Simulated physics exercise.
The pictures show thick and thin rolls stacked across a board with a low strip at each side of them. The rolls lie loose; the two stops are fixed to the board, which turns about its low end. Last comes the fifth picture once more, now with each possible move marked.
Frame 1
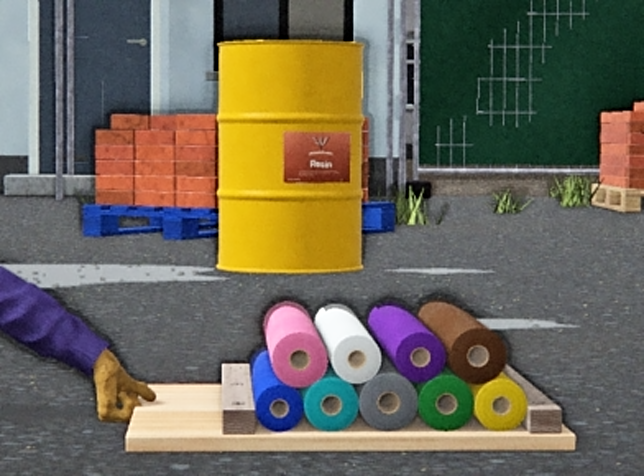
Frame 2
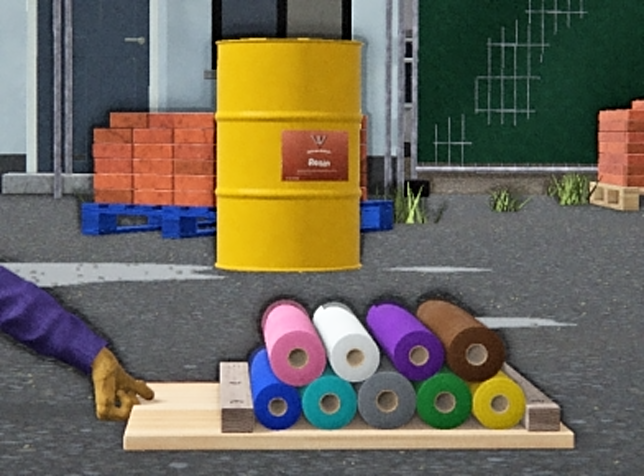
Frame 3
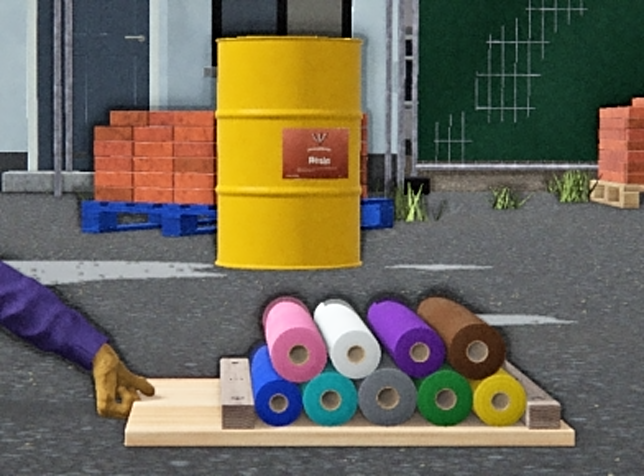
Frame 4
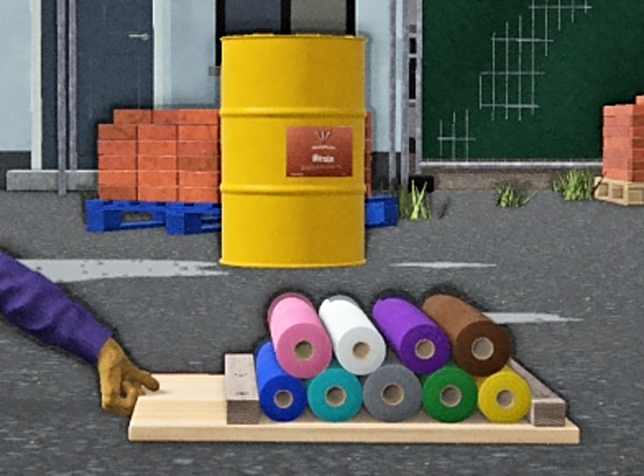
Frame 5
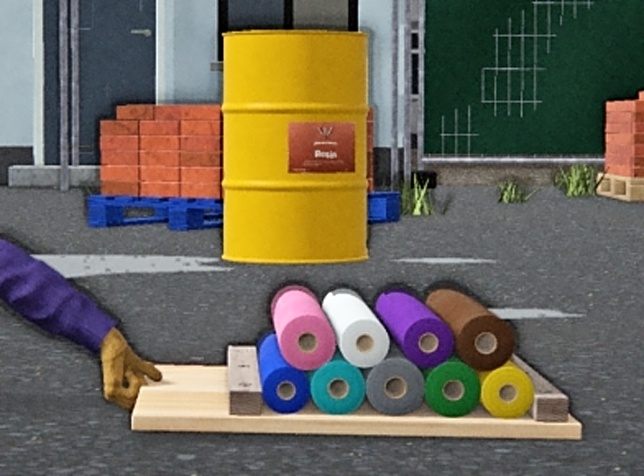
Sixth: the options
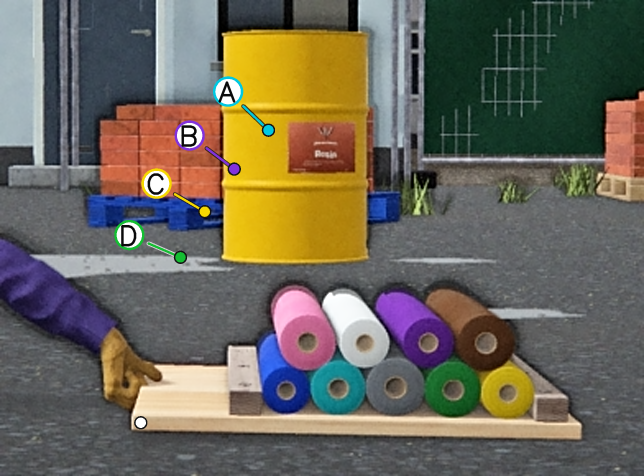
The clip opens on nine colourful rolls stacked in two rows on a wooden board, with a purple-sleeved, gloved hand at its left end and a yellow drum behind. The whole view jitters slightly, then shifts a little up and right, while the rolls, board and hand keep their arrangement.
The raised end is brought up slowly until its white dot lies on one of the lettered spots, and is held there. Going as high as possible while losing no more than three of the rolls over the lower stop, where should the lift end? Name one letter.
Lift it to C and no more.
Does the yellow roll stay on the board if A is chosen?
Yes.
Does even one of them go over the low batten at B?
Yes, at B.
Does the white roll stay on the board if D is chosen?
Yes, with D.
On the copy, A at (269, 130); B at (235, 169); C at (204, 212); D at (180, 258); the white dot at (141, 423).
On C. First, board at 17°.
Then, board at 30°.
Finally, board at 30°, two over the low batten (purple, brown).
By contrast, A four over the low batten (pink, purple, white, brown); B four over the low batten (pink, purple, white, brown); D none over the low batten.
